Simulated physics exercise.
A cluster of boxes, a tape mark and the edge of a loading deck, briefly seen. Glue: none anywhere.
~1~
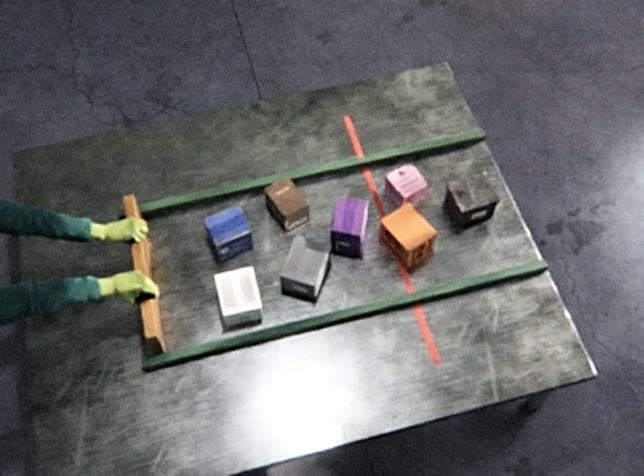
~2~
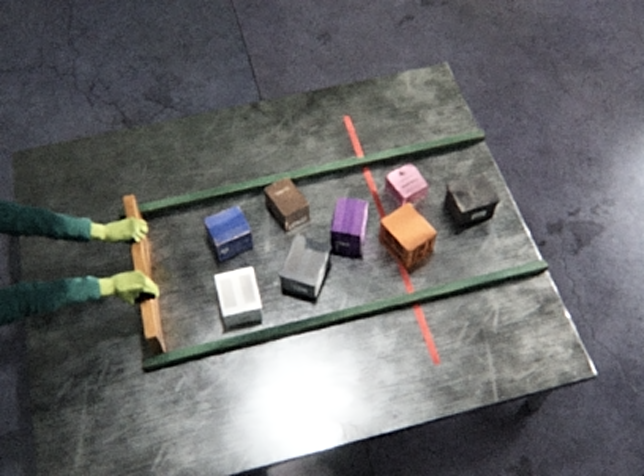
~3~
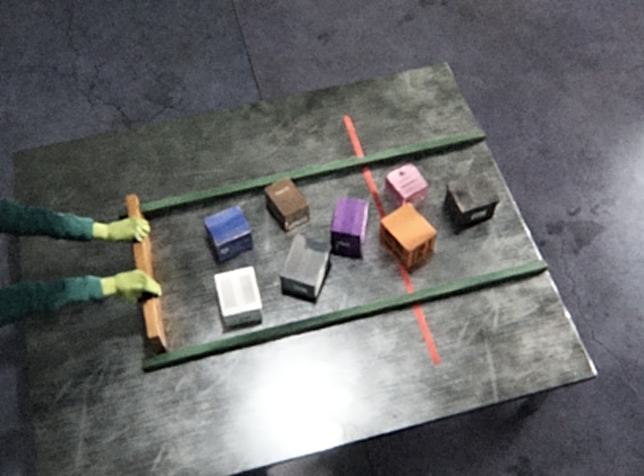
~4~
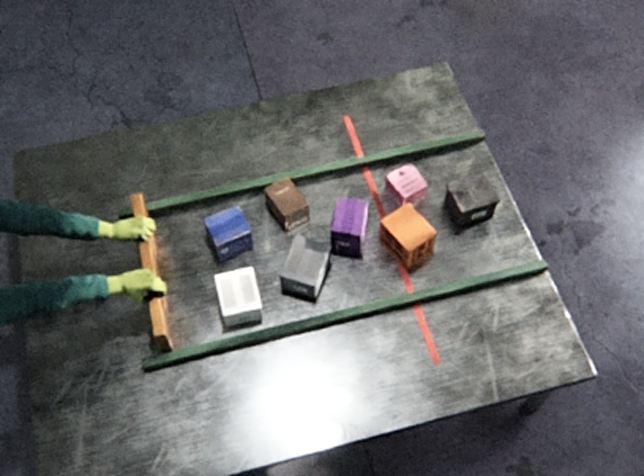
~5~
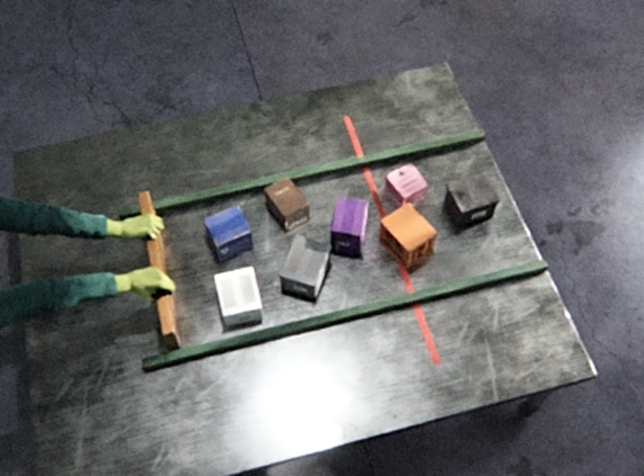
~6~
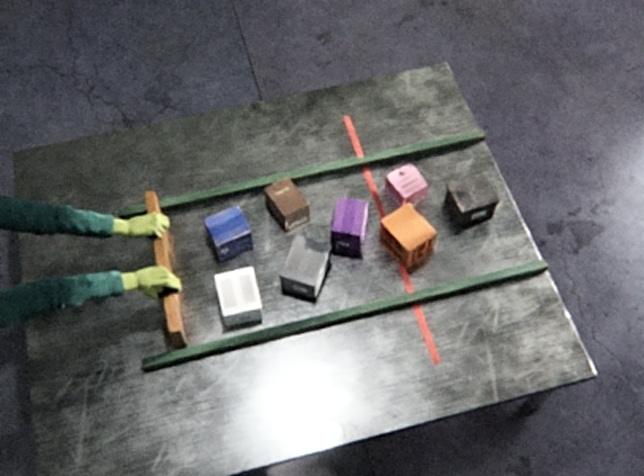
Two green-sleeved arms in yellow-green gloves reach in from the left over a dark, scuffed deck on a grey floor, seen from a high, tilted angle. Between two green rails sit blue, white, brown, grey, purple, pink, orange and black boxes, with red tape crossing towards the right. The hands grip a wooden plank and slide it slightly rightward, while the boxes and camera stay still.
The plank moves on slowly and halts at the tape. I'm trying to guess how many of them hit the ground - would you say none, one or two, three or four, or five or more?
After that push, what drops off the edge is none whatsoever.
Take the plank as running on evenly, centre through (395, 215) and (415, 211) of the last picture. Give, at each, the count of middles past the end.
Beyond the end: 0, then 1.
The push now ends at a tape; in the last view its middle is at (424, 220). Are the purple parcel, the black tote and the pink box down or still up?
Short version: The purple parcel sits tight, the black tote heads down, the pink box sits tight.
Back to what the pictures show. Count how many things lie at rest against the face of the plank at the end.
Contact count: 3.
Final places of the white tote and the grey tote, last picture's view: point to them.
The white tote finishes at (419, 255); the grey tote finishes at (451, 236).
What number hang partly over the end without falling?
1 is the number.
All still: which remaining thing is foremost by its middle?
Foremost, the black tote.
Soon after, none off yet; black tote at rest near (471, 200); pink box at rest near (406, 187); orange crate at rest near (407, 236).
At rest, the number that fall off is zero.
